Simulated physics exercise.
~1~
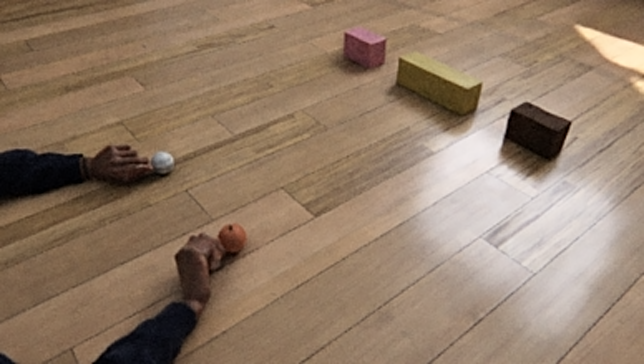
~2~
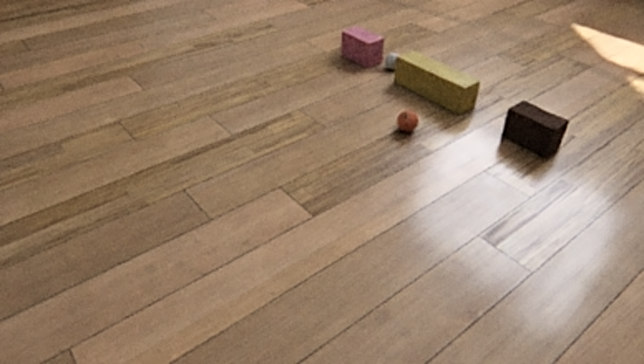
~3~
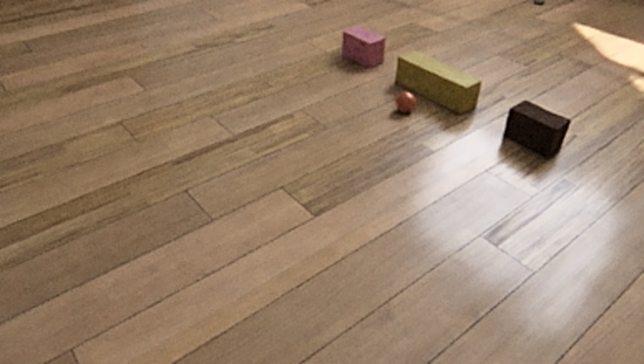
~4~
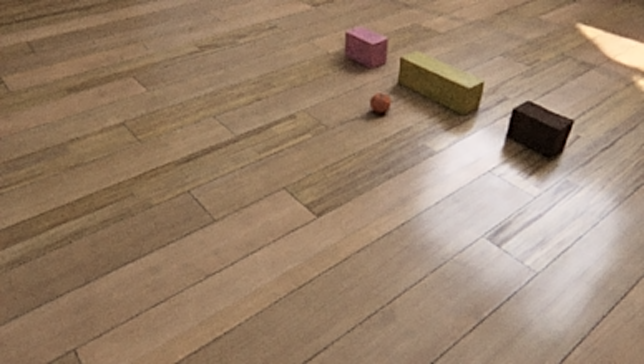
A white ball and a small orange ball, each under a hand at the left, are set rolling across a wooden plank floor seen from above at an angle. Ahead, toward the upper right, stand a pink block, a long yellow block and a dark brown block, with narrow gaps between them. The hands withdraw, and the white ball reaches the gap between the pink and yellow blocks while the orange one nears the yellow block. The white ball passes through and disappears from view. The orange ball is stopped by the yellow block and rolls back a little to the left, ending in front of the blocks.
